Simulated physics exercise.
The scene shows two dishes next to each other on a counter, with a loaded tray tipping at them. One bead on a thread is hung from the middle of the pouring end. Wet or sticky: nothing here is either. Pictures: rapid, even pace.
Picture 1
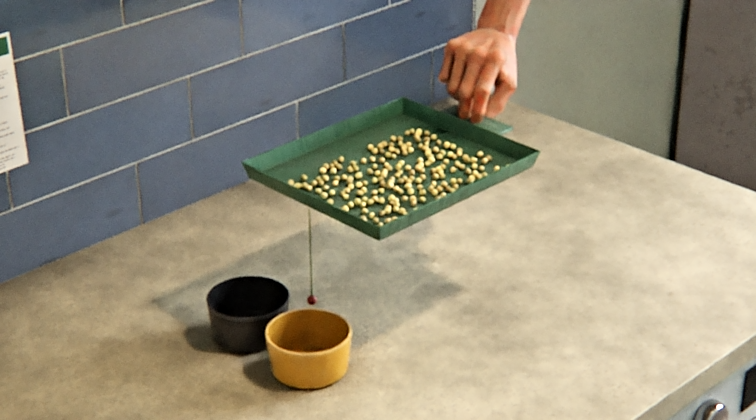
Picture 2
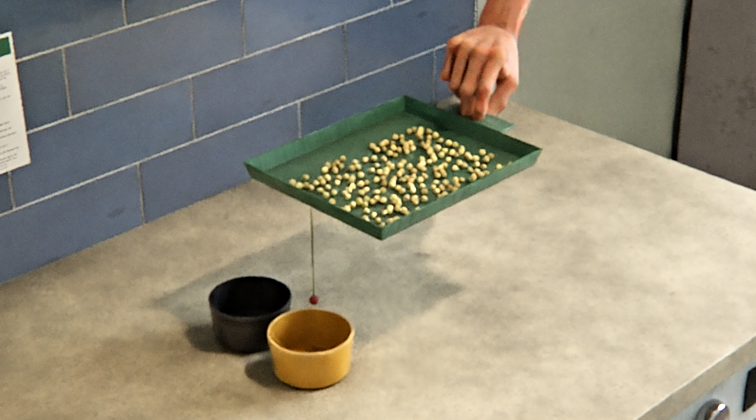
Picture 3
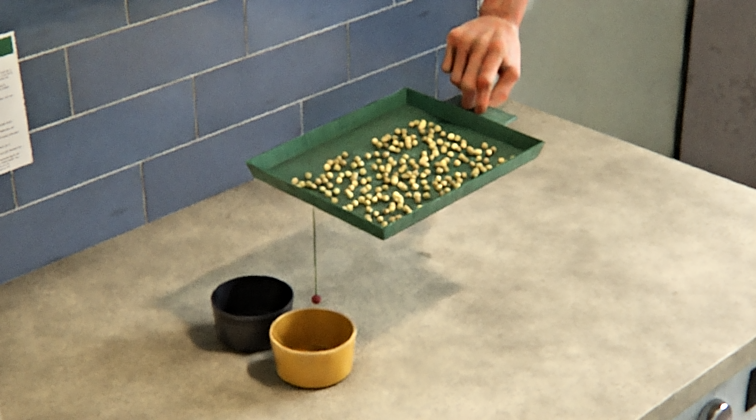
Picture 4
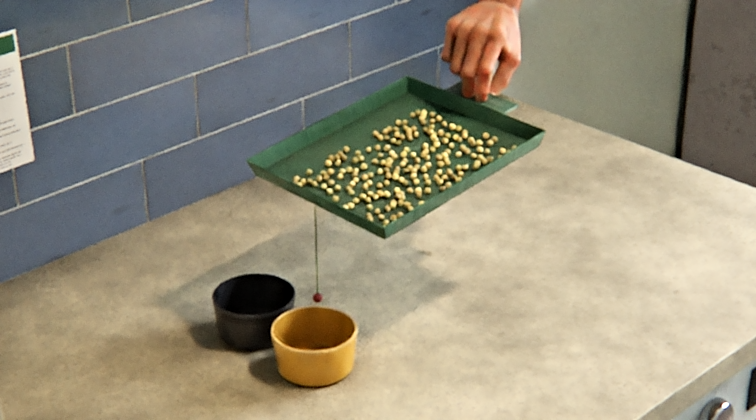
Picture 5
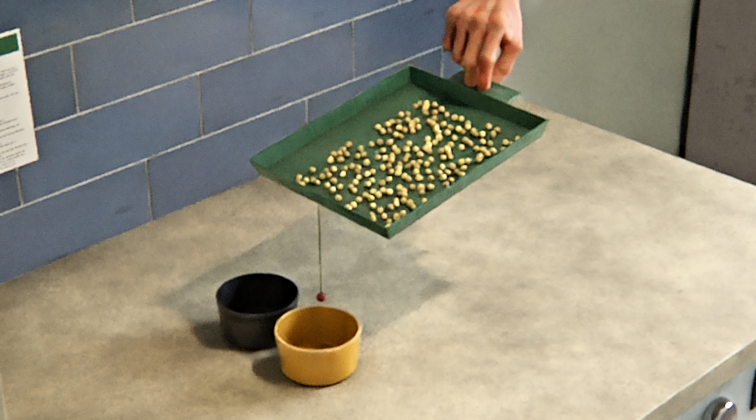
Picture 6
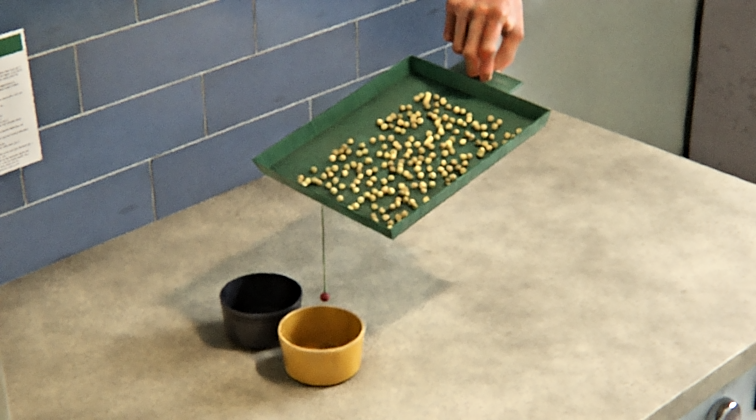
At first, a hand holds a green tray of small, pale beans level above a counter, with a dark dish and a yellow dish below and a red bead hanging on a thread. Then the hand steadily lifts the tray's far end, tilting it slightly toward the dishes, while the beans stay clustered in place.
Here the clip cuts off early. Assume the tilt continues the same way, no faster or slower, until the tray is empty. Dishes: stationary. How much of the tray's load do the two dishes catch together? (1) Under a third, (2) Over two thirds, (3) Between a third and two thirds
(3) Between a third and two thirds.
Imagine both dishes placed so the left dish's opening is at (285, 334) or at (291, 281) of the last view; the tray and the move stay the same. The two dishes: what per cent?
80 %, then 0 %.
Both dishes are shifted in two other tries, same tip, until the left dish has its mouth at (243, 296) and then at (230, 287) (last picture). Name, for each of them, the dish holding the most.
In order: The right-hand one. Then: The right-hand one.
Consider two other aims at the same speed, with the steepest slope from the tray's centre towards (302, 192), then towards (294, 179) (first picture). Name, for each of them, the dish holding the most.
One after the other: The leftmost dish, the leftmost dish.
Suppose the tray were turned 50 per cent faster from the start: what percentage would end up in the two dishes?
Estimate: Some 50 %.
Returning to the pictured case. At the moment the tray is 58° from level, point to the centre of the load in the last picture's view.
Load centre: Approx. (347, 202).
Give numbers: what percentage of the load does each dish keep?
For the left dish 10 %, for the right dish 40 %.
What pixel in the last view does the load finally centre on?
Roughly at (323, 367), give or take.
Just after the last frame, tray tipped steeply; almost all on the tray; just a few outside both.
A moment on, tray tipped right over; about a tenth on the tray; roughly a quarter in the right dish; just a few in the left dish; roughly a quarter outside both; roughly a third in the air.
Further on, tray tipped past a quarter turn; roughly half in the right dish; about a tenth in the left dish; roughly half outside both.
When it is over, tray tipped past a quarter turn; roughly half in the right dish; about a tenth in the left dish; roughly half outside both.
